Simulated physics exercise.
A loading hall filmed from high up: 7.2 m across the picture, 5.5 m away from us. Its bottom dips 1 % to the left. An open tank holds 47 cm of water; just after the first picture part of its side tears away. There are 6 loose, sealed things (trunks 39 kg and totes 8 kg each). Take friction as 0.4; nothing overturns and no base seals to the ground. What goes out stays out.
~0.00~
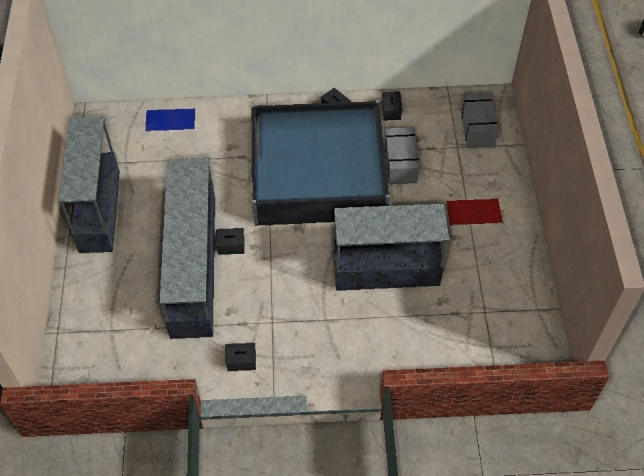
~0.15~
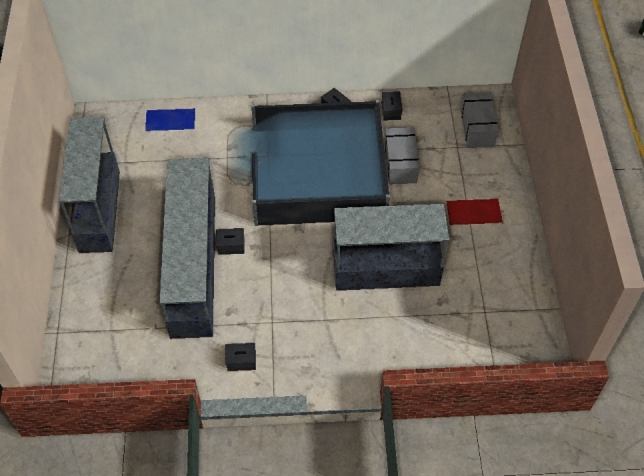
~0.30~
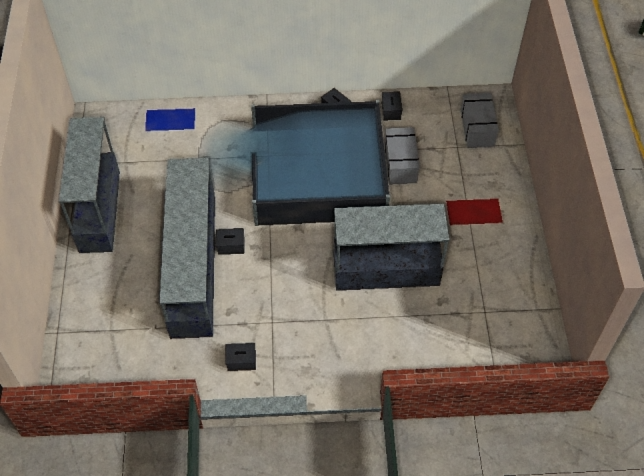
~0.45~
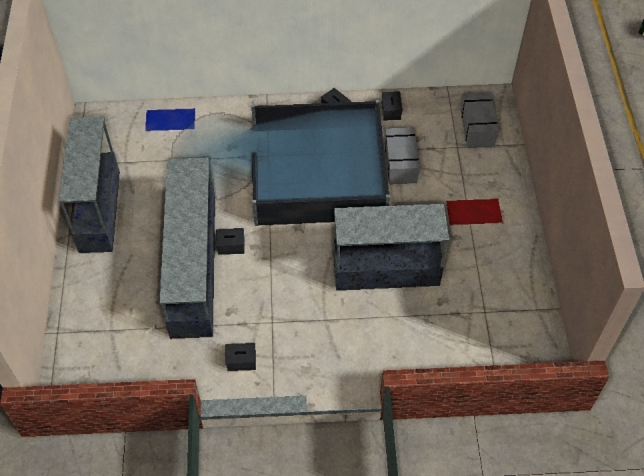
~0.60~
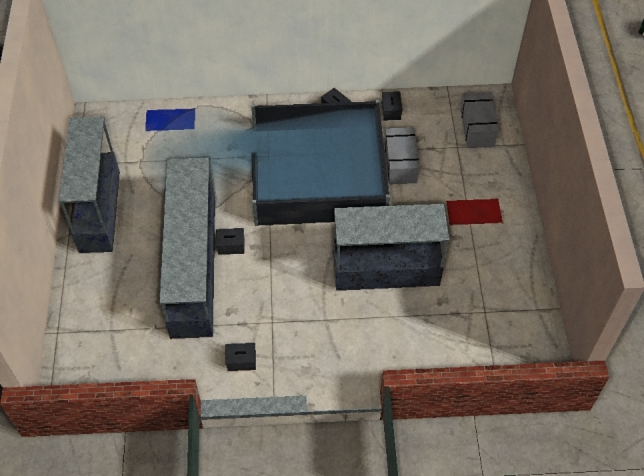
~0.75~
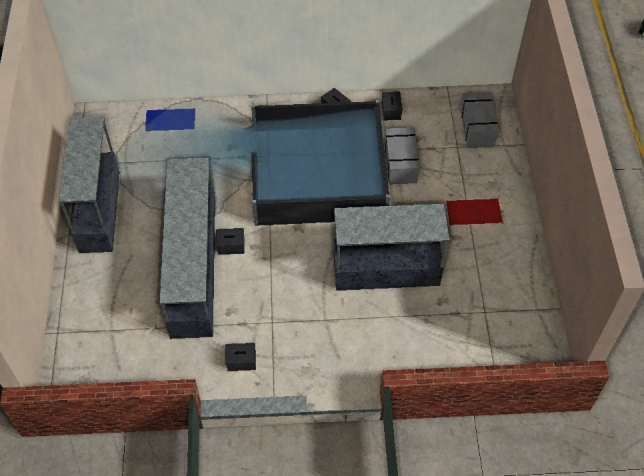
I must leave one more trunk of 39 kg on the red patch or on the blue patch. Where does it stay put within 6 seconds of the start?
The red one is safe.
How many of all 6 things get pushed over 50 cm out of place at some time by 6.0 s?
That makes 0.
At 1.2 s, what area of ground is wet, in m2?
Some 9.0 m2.
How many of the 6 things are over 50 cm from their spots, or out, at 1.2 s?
0 of them.
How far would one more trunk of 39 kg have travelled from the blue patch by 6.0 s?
About 140 cm.
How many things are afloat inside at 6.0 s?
0 of them.
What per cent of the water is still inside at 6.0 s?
About 100 per cent.
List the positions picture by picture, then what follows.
The first frame shows a trunk at (481, 112), on the bottom; a tote at (230, 237), on the bottom; the red patch at (474, 212); the blue patch at (170, 120); 3.3 m2 under water; 0 of 6 have shifted.
The second frame shows a trunk at (481, 112), on the bottom; a tote at (230, 237), on the bottom; the red patch at (474, 212); the blue patch at (170, 120); water covers 3.8 m2; 0 of 6 have shifted.
The third frame shows a trunk at (481, 112) rests on the ground; a tote at (230, 237), on the bottom; the red patch at (474, 212); the blue patch at (170, 120); 4.3 m2 under water; 0 of 6 have shifted.
The fourth frame shows a trunk at (481, 112) rests on the ground; a tote at (230, 237), on the bottom; the red patch at (474, 212); the blue patch at (170, 120); water covers 5.1 m2; 0 of 6 have shifted.
The fifth frame shows a trunk at (481, 112) rests on the ground; a tote at (230, 237), on the bottom; the red patch at (474, 212); the blue patch at (170, 120); water covers 6.0 m2; 0 of 6 have shifted.
The sixth frame shows a trunk at (481, 112) rests on the ground; a tote at (230, 237), on the bottom; the red patch at (474, 212); the blue patch at (170, 120); water covers 6.9 m2; 0 of 6 have shifted.
After 1.2 s on red it would be 0 cm off in 0 cm of water; on blue it would be 11 cm off in 8 cm of water.
After 2.7 s on red it would be 0 cm off in 0 cm of water; on blue it would be 118 cm off in 27 cm of water.
After 4.2 s on red it would be 0 cm off in 0 cm of water; on blue it would be 122 cm off in 18 cm of water.
After 6.0 s on red it would be 0 cm off in 0 cm of water; on blue it would be 133 cm off in 15 cm of water.
